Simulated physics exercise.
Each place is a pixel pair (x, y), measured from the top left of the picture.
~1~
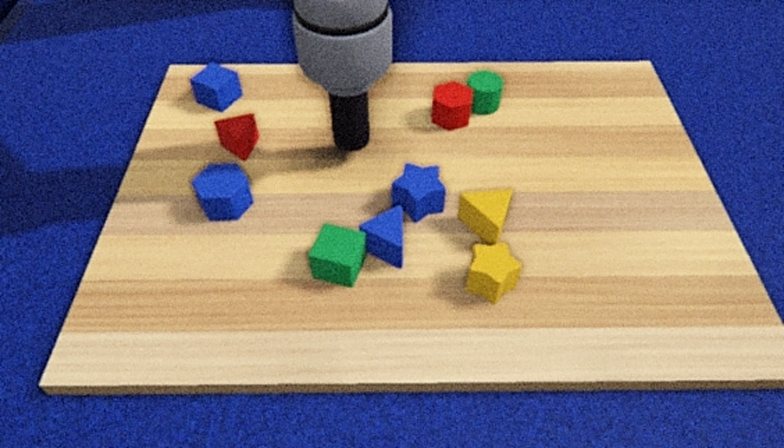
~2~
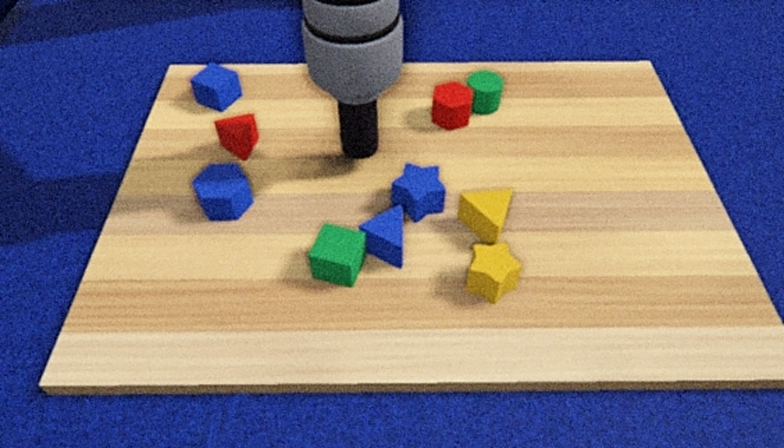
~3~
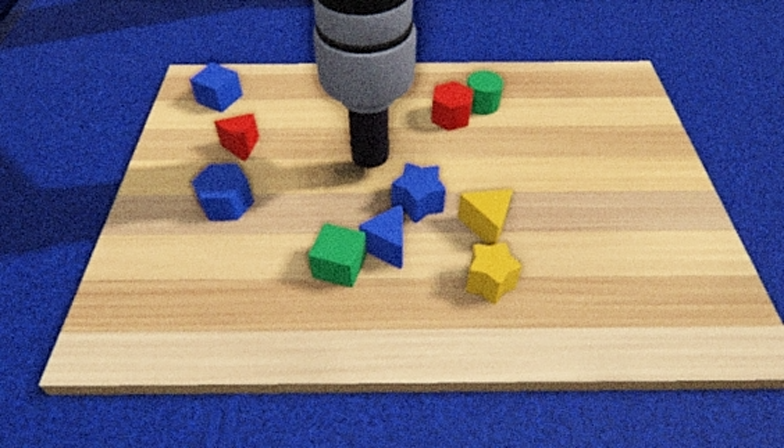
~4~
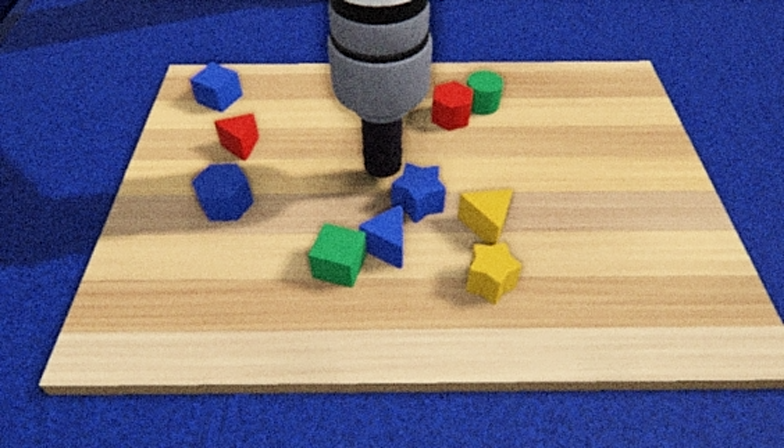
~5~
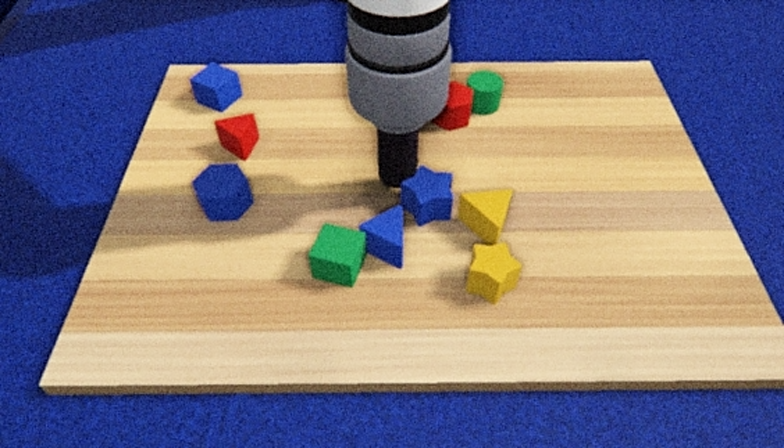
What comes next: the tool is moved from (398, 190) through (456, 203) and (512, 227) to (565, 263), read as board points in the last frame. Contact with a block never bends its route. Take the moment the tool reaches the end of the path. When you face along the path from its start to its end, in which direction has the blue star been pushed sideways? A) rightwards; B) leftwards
The answer is A.
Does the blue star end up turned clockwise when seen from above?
Yes, I think so.
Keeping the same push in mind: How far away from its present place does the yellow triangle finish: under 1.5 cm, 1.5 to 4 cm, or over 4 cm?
The largest band: Over 4 cm.
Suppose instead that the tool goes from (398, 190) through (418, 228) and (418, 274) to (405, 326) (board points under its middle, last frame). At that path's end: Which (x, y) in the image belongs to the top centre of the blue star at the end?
My estimate: (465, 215).
The first path, step by step. One third of the way, tool at (458, 189); blue star at (467, 209), turned 45° clockwise; yellow triangle at (516, 216), turned 50° anticlockwise.
Two thirds of the way, tool at (516, 213); blue star at (477, 221), turned 95° clockwise; yellow triangle at (536, 232), turned 25° anticlockwise.
At the end, tool at (570, 249); blue star at (477, 221), turned 95° clockwise; yellow triangle at (564, 270), turned 30° clockwise; yellow star unmoved.
